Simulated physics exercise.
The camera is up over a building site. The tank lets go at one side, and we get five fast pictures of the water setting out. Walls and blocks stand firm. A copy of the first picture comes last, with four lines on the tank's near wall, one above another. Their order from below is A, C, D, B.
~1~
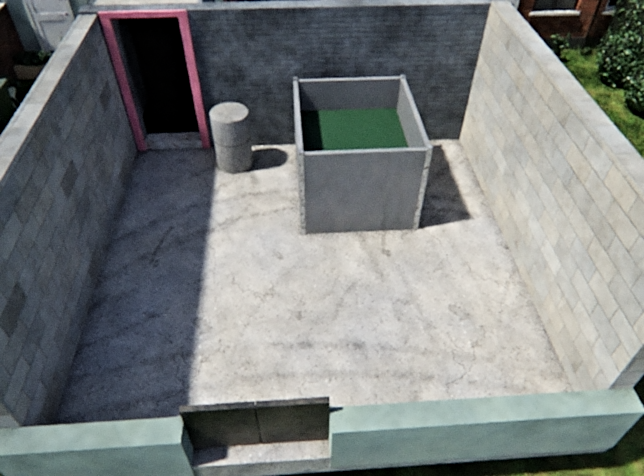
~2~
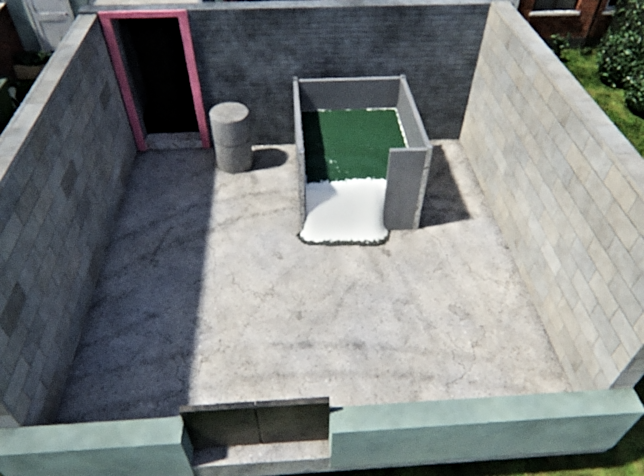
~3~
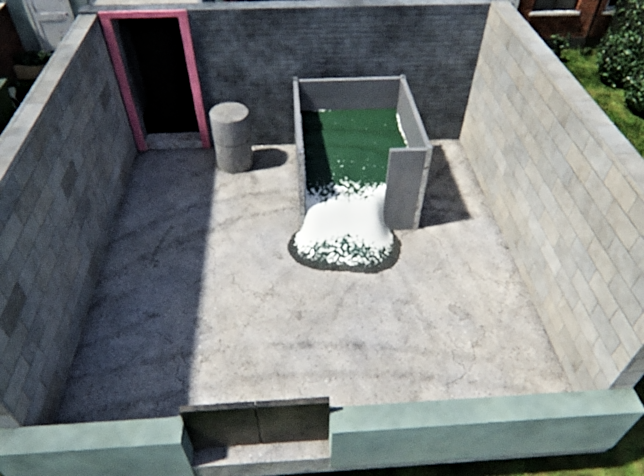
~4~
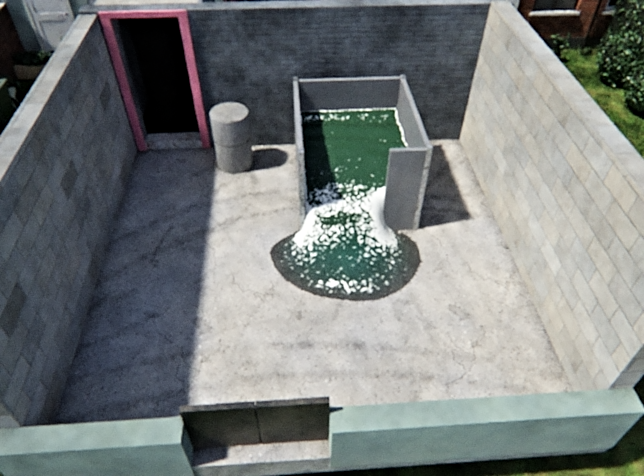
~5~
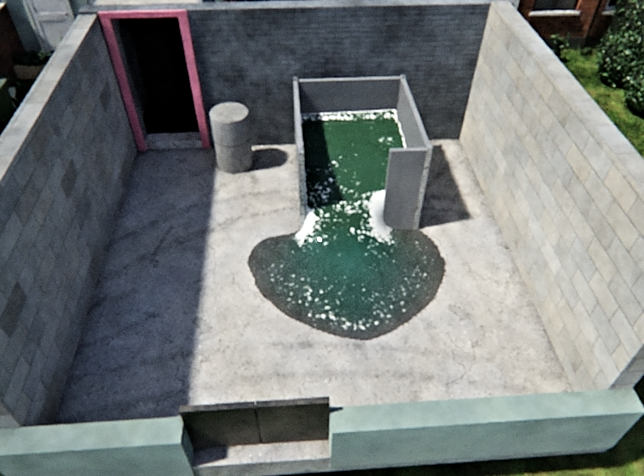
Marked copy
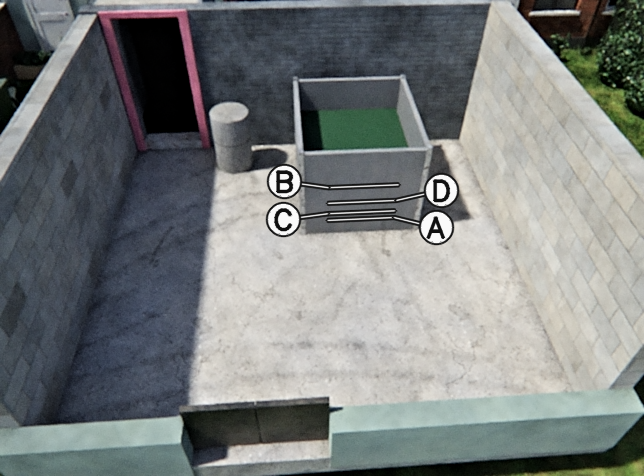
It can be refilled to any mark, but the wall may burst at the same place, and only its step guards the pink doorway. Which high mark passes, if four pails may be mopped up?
It is B.
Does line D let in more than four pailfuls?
No.
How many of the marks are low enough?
All four.
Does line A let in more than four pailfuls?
No, that is safe.
On the marked copy, A at (361, 218); B at (363, 186); C at (361, 212); D at (362, 201); from the bottom up A, C, D, B.
Choosing A, nothing gets over.
Choosing B, a splash gets over, under a bucket.
Choosing C, nothing gets over.
Choosing D, nothing gets over.
